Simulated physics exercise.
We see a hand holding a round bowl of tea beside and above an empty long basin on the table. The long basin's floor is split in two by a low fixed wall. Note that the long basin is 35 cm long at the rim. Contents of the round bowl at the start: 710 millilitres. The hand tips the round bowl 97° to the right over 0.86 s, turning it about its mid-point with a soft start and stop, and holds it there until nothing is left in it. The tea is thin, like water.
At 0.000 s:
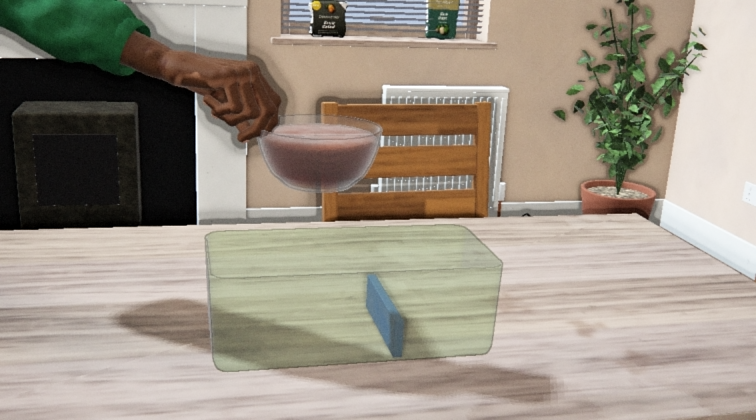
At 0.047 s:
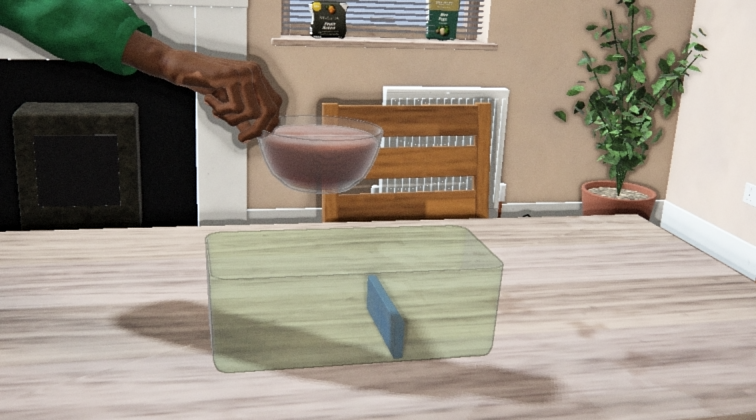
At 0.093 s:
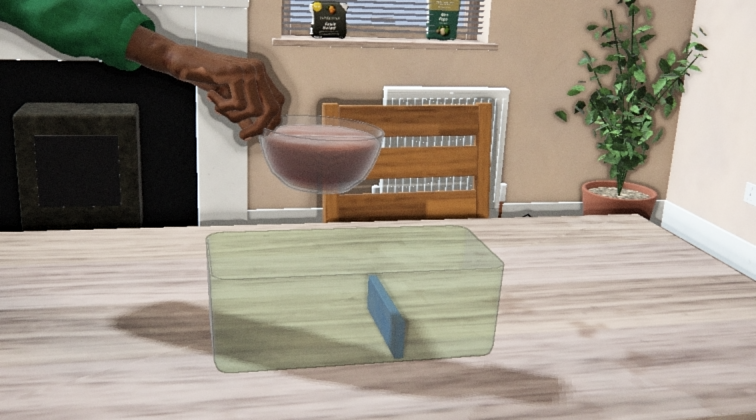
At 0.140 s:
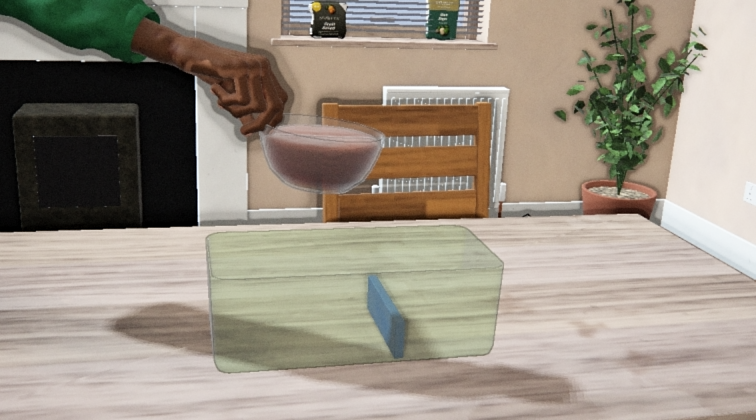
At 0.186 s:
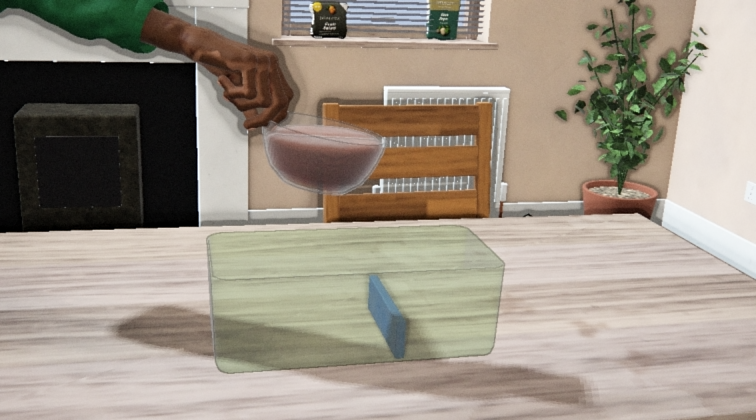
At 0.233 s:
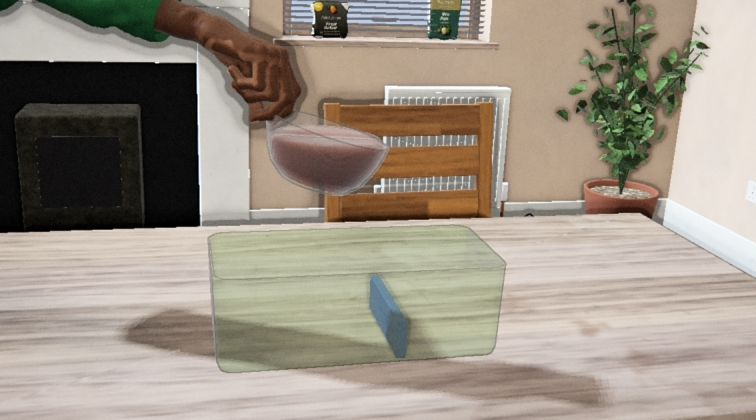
A dark-skinned hand in a green sleeve reaches in from the upper left, holding a clear round bowl of reddish-brown tea above a pale wooden table, seen from the front in a room with a fireplace, wooden chair and potted plant. Below it sits a long, see-through, yellow-green basin with a blue upright divider inside. The hand gradually tilts the bowl to the right while the view stays still.
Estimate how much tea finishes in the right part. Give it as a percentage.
I would say 85 per cent.
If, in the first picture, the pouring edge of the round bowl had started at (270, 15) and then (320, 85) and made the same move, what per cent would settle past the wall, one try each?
I'd expect close to 5 per cent and then close to 25 per cent.
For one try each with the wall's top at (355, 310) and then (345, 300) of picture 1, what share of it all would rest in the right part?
Respectively close to 90 and 95 %.
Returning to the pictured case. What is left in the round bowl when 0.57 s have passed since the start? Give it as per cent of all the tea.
Portion remaining: Approx. 38 per cent.
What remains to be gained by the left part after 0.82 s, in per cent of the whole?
Near 6 percent, more or less.
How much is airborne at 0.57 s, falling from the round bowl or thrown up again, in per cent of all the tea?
Near 36 per cent of it all.
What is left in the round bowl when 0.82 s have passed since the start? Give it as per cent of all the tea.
I reckon near 3 per cent still sits there.
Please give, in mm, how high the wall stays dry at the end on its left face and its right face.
Roughly 48 mm on the left side and roughly 18 mm on the right.
By 0.57 s the tilt is 72° and 37 per cent is still to pour, 0 is left of the wall and 26 right of it.
By 0.82 s the tilt is 96° and 3 per cent is still to pour, 9 is left of the wall and 83 right of it.
By 1.08 s the tilt is 97° and 0 per cent is still to pour, 14 is left of the wall and 85 right of it.
By 1.36 s the tilt is 97° and 0 per cent is still to pour, 14 is left of the wall and 85 right of it.
At rest 14 per cent lies left of the wall, 85 right of it and 1 outside.
